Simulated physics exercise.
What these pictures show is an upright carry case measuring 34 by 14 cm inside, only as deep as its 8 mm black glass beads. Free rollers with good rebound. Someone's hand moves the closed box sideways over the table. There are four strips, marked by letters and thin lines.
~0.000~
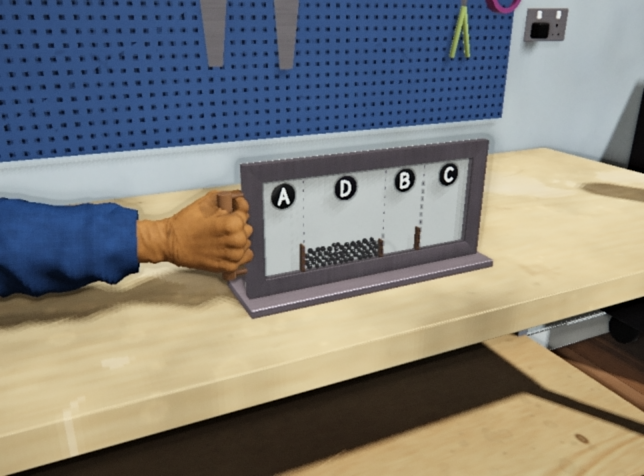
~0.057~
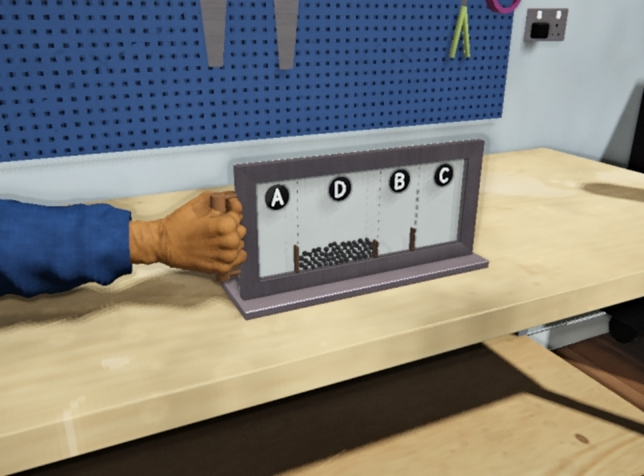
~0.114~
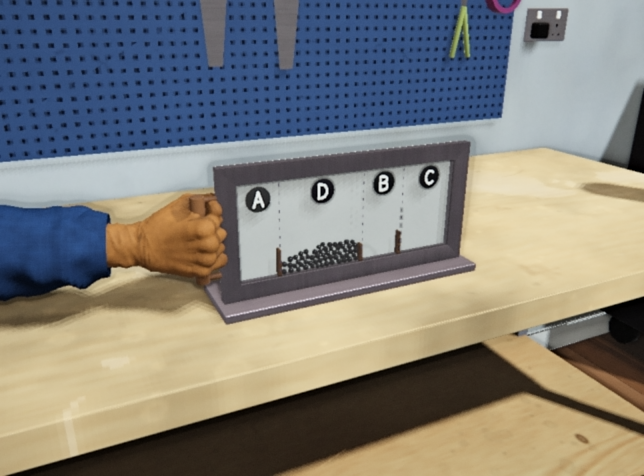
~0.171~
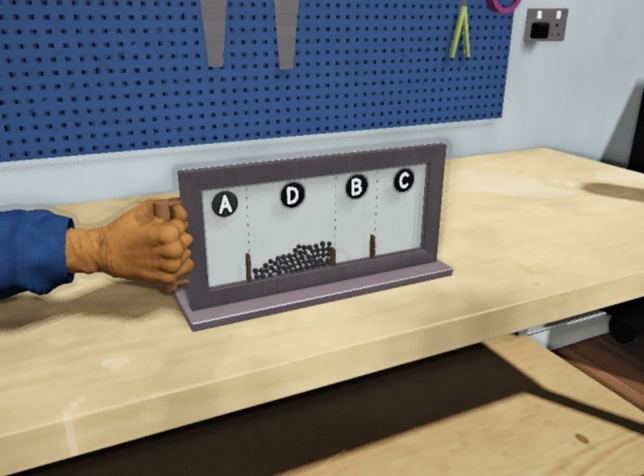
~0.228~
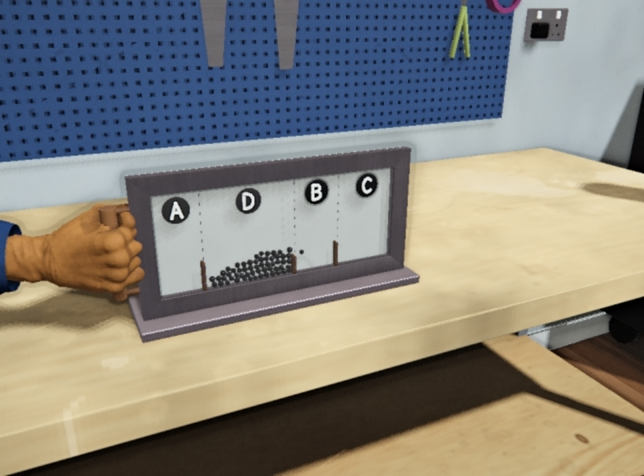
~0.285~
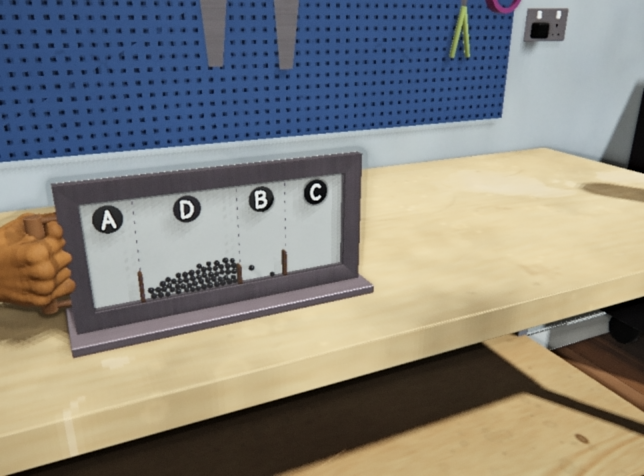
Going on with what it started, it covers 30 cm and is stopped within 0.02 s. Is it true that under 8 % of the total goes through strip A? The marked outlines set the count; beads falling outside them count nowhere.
No, more than 8 % does.
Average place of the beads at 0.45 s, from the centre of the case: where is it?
I'd put it near 8 centimetres to the left and 3 centimetres below.
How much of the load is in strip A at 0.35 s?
I'd guess near 0 in a hundred.
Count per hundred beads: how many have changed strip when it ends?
Roughly 25 per cent.
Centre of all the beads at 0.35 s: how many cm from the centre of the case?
5 cm left, 5 cm below.
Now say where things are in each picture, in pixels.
In the first frame, at its start; about 60 beads; beads centred (342, 253); top one (334, 245); A (283, 196), B (405, 180), C (449, 174), D (346, 188).
In the second frame, 1 cm to the left; beads centred (338, 254); top one (335, 244).
In the third frame, 3 cm to the left; beads centred (324, 256); top one (323, 244); wall ends (398, 232), (360, 244), (279, 250).
In the fourth frame, 8 cm to the left; beads centred (298, 261); top one (299, 247).
In the fifth frame, 14 cm to the left; beads centred (258, 268); top one (261, 254).
In the sixth frame, 22 cm to the left; beads centred (202, 279); top one (225, 261); A (108, 220), B (261, 199), C (316, 192), D (187, 209).
After 0.35 s, it is 30 cm to the left; the beads' middle is 5 cm left of and 5 cm below the centre; B 5 %, D 95 %.
After 0.45 s, it is 30 cm to the left; the beads' middle is 8 cm left of and 3 cm below the centre; A 20 %, D 80 %.
After 0.60 s, it is 30 cm to the left; the beads' middle is 8 cm left of and 5 cm below the centre; A 25 %, D 75 %.
At rest by 1.4 s, it is 30 cm to the left; A 25 %, B 0 %, C 0 %, D 75 %.
